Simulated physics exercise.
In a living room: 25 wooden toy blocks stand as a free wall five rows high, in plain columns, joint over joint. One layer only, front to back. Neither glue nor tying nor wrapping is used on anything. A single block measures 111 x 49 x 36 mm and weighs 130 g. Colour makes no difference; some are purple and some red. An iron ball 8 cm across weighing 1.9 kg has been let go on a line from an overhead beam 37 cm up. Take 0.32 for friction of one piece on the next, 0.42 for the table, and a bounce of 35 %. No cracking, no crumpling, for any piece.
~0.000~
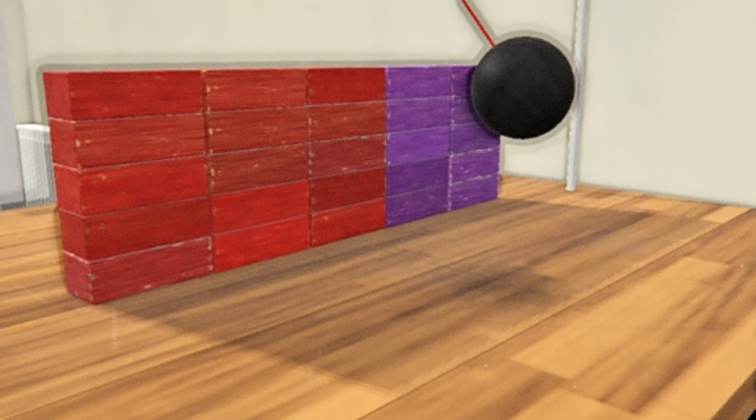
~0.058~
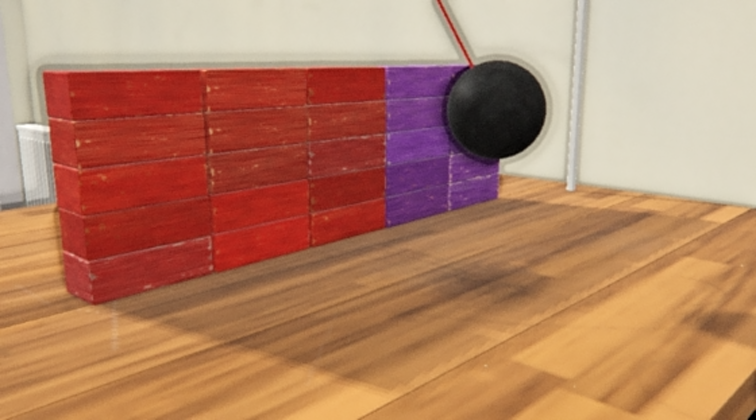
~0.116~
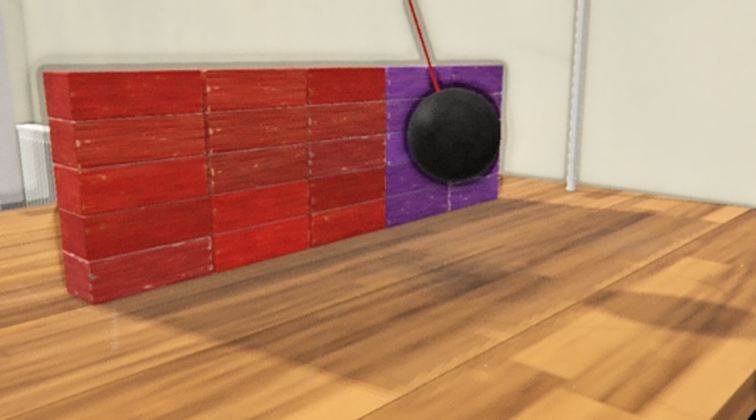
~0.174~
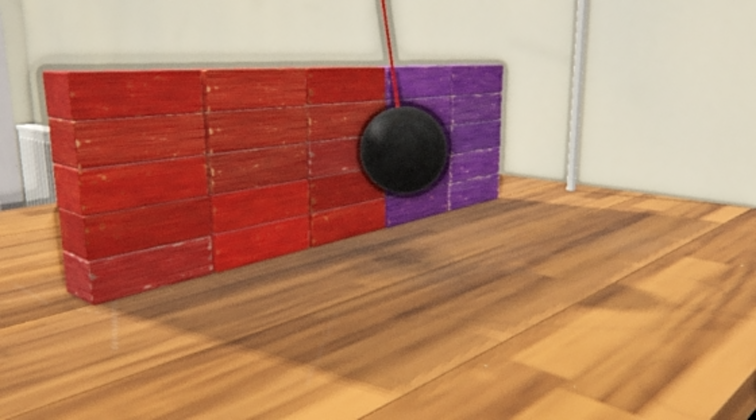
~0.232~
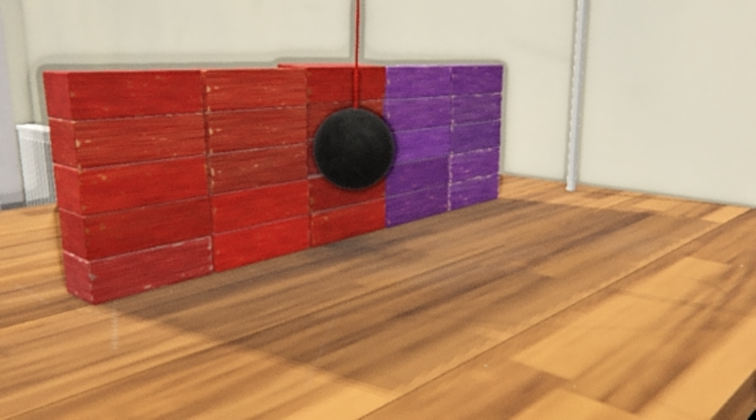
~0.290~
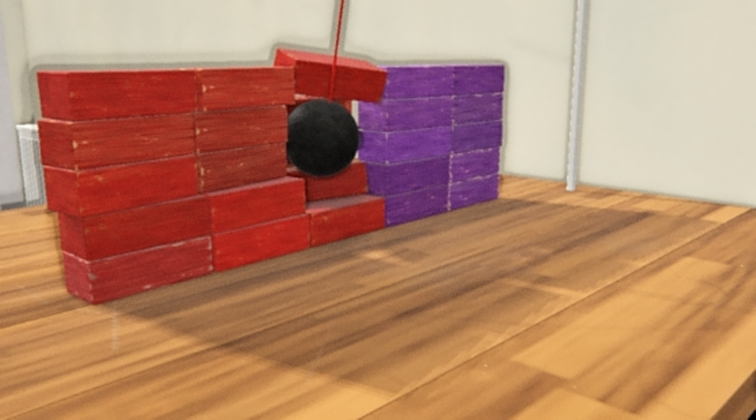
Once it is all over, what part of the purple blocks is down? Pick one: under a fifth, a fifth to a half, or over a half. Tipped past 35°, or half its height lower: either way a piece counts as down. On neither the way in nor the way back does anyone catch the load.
Under a fifth.
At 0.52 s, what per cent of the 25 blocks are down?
15 per cent.
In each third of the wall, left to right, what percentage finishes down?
Left 30 %, middle 80 %, right 0 %.
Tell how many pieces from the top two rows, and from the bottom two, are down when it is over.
I count 4 from the top and 1 from the bottom.
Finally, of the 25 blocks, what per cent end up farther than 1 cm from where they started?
Answer: 30 %.
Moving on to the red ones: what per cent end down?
Of the red ones, 50 in a hundred finish down.
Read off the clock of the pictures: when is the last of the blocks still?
Close to 1.5 seconds, I'd say.
After 0.35 s, line 22° past plumb; none of the 10 purple blocks down (2 of 25 in all colours); top purple block unmoved; top red block shifted 9 mm.
After 0.52 s, line 28° past plumb; none of the 10 purple blocks down (4 of 25 in all colours); top purple block unmoved; top red block shifted 10 mm.
After 0.76 s, line 3° before plumb; none of the 10 purple blocks down (7 of 25 in all colours); top purple block unmoved; top red block shifted 10 mm.
After 1.04 s, line 28° before plumb; none of the 10 purple blocks down (7 of 25 in all colours); top purple block shifted 4 mm; top red block shifted 10 mm.
At rest (1.5 s), line 28° past plumb; none of the 10 purple blocks down (7 of 25 in all colours); top purple block shifted 4 mm; top red block shifted 10 mm. That is 0 per cent. As the last picture would show them, middles, top purple block near (466, 79), top red block near (116, 93).
